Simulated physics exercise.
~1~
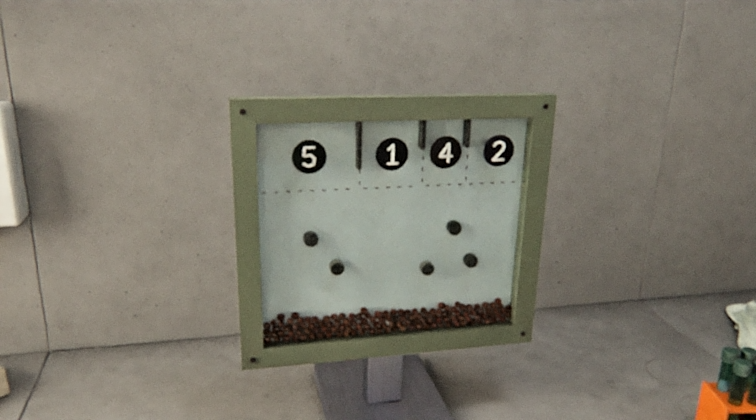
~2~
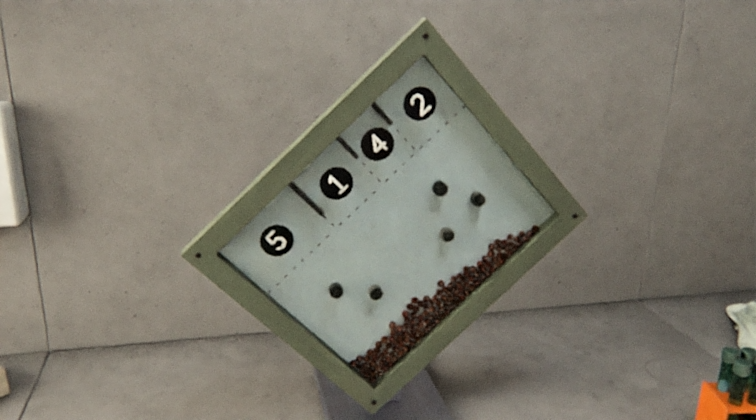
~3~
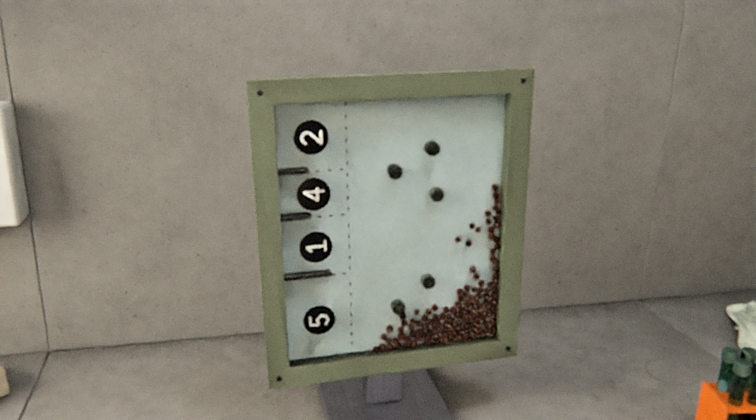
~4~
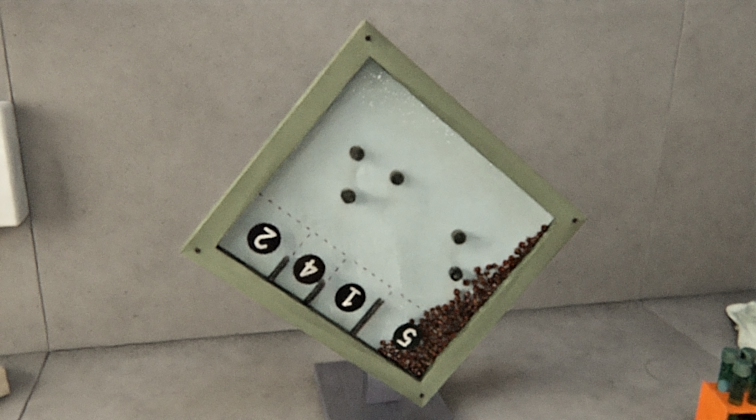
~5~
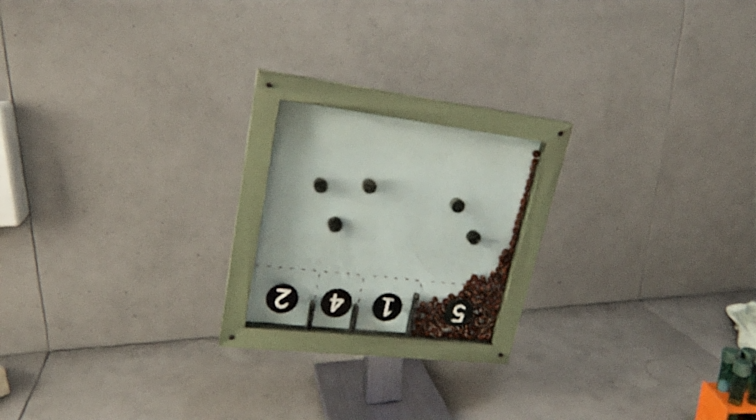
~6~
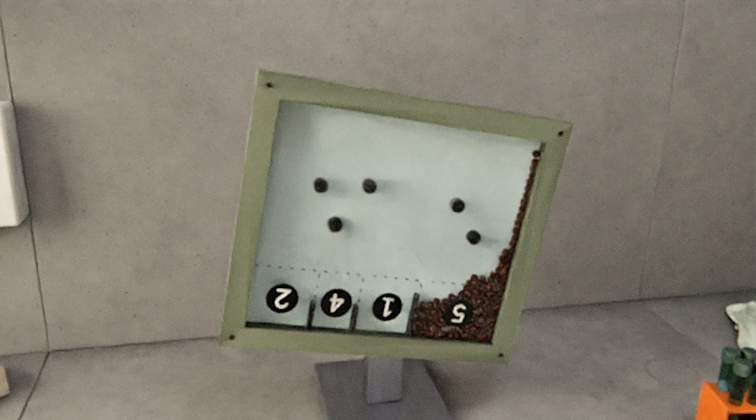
Against a grey concrete wall, a green-framed box with a clear front turned anticlockwise on its stand until nearly upside down, and its small dark brown beads slid along the right side, mostly settling in the pocket marked five while the others stayed empty.
